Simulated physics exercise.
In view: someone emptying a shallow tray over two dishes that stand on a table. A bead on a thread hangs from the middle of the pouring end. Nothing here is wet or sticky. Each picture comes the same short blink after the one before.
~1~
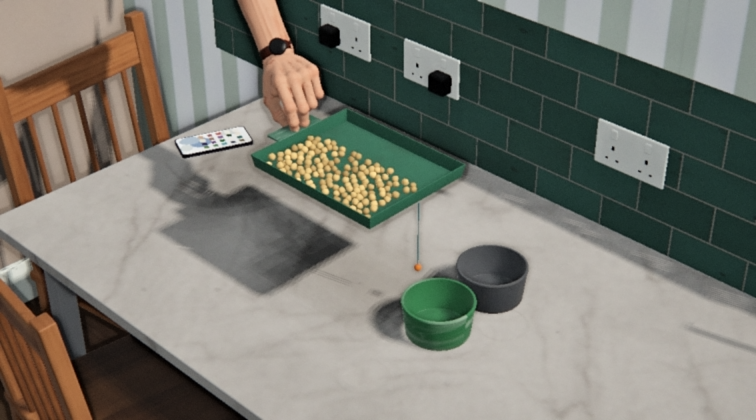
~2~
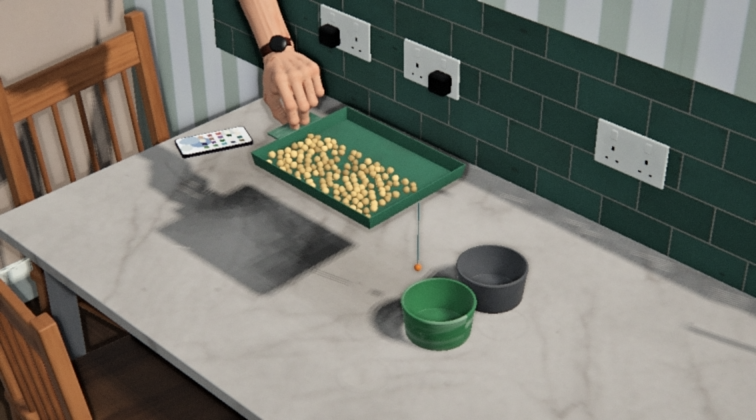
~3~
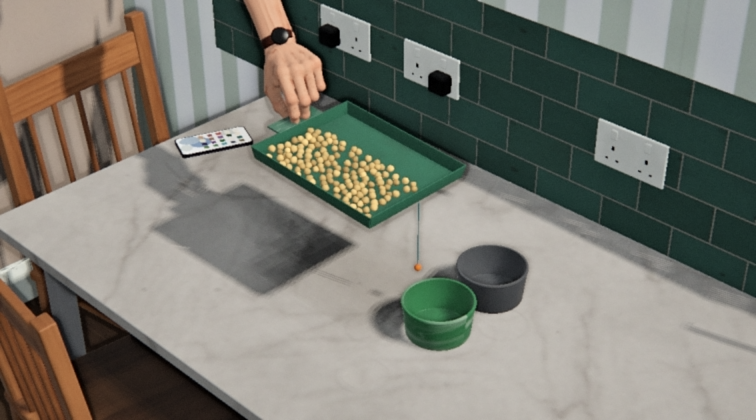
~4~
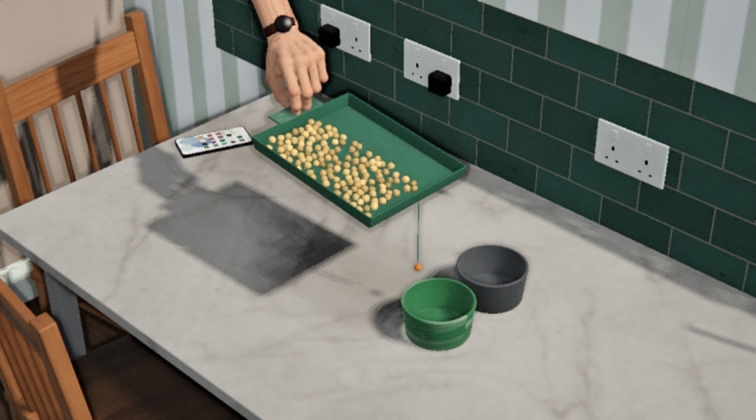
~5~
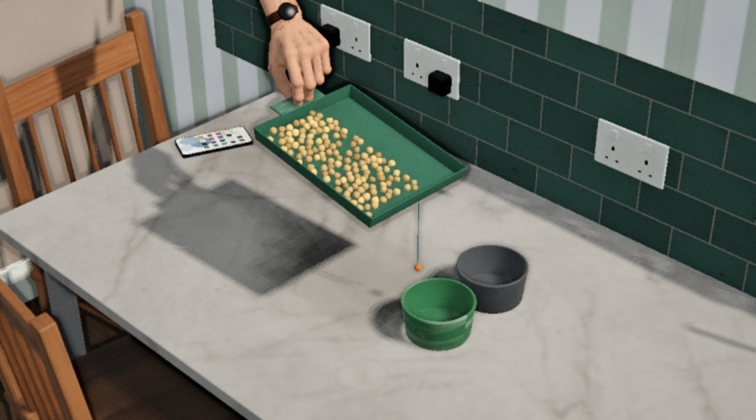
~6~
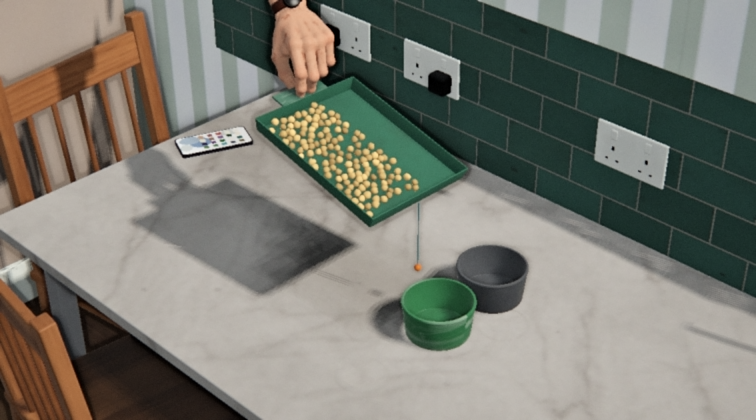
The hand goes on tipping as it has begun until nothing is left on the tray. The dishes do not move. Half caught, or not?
In the dishes lies over half of it.
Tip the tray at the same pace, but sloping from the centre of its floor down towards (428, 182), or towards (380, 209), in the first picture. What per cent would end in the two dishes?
The first gives 40 %, the second 20 %.
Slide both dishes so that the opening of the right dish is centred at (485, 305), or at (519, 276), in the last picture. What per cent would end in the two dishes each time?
The first gives 20 %, the second 40 %.
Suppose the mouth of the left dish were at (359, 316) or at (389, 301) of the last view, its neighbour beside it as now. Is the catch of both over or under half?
In turn: Less than half; the smaller part.
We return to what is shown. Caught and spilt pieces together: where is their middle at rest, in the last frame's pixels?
Roughly at (452, 322).
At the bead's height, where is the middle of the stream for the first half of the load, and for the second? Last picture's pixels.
Around (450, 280) and then (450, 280).
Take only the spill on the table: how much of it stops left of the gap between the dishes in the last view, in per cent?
Roughly 60 in a hundred.
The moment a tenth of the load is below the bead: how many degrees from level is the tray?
At some 110 degrees.
Soon, tray tipped steeply; nearly all on the tray; a stray few in the air.
A while on, tray tipped right over; nearly all on the tray; a stray few in the left dish; a stray few in the right dish; a stray few outside both.
Towards the end, tray tipped past a quarter turn; about half in the left dish; about a third in the right dish; a small part outside both.
Finally, tray tipped past a quarter turn; about half in the left dish; about a third in the right dish; a small part outside both.
